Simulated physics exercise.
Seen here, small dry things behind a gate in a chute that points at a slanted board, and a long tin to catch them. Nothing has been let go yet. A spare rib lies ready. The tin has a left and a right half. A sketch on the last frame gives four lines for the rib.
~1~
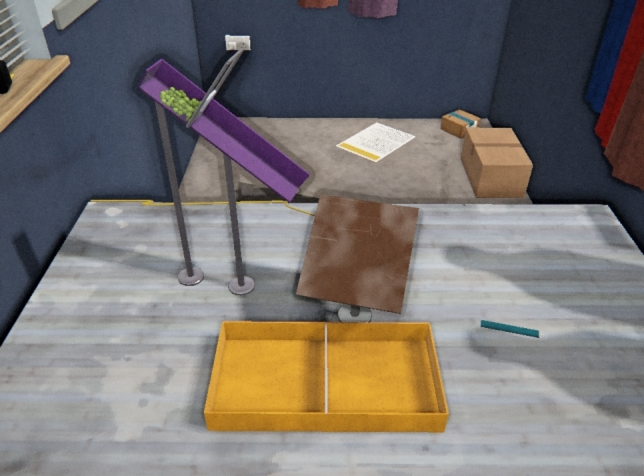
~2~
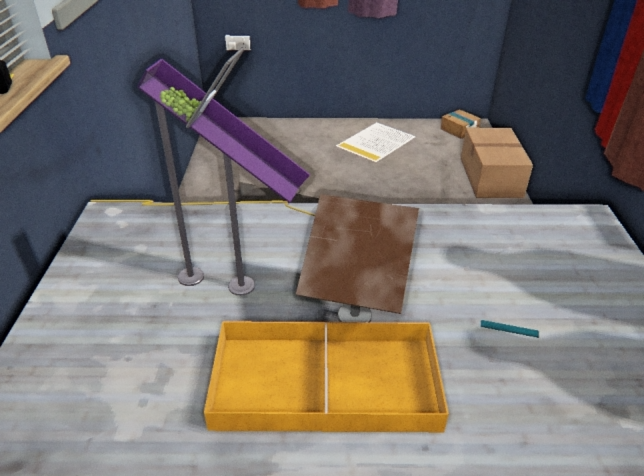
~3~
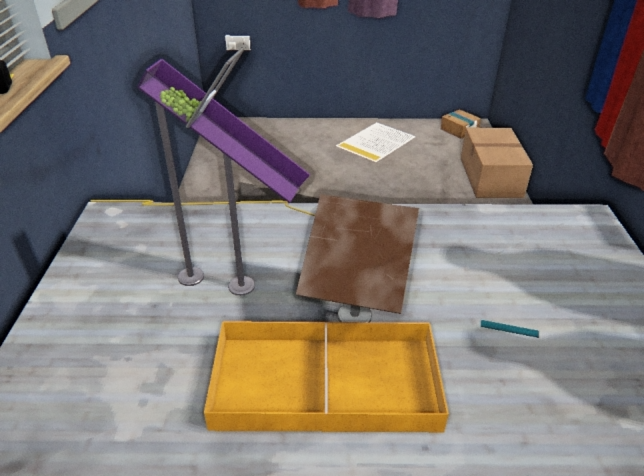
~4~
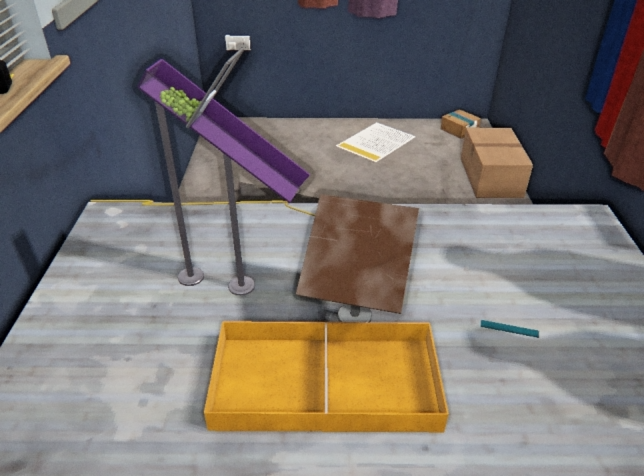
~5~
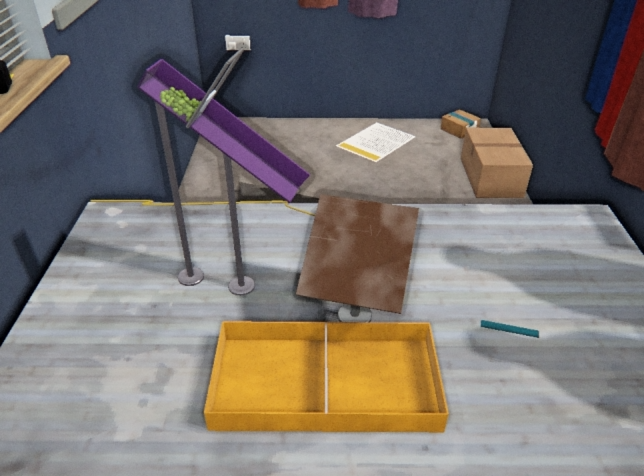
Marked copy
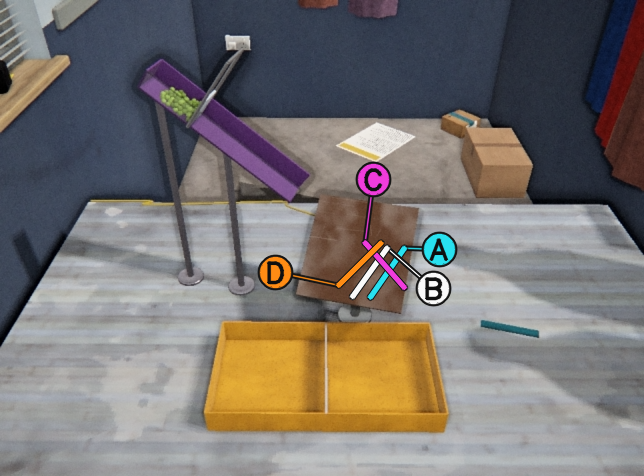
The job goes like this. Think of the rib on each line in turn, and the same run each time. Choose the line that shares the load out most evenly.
The best line is B.
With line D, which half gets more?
The left half.
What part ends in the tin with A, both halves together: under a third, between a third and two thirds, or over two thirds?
Line A gives over two thirds.
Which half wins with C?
Right.
On the marked copy, line A from (404, 248) to (370, 297); line B from (387, 247) to (352, 296); line C from (365, 242) to (404, 287); line D from (381, 243) to (338, 285).
With A, of what is caught, a small share in the left half, all but a few in the right.
With B, of what is caught, close to half in the left half, close to half in the right.
With C, of what is caught, a small share in the left half, all but a few in the right.
With D, of what is caught, the bulk in the left half, a small share in the right.
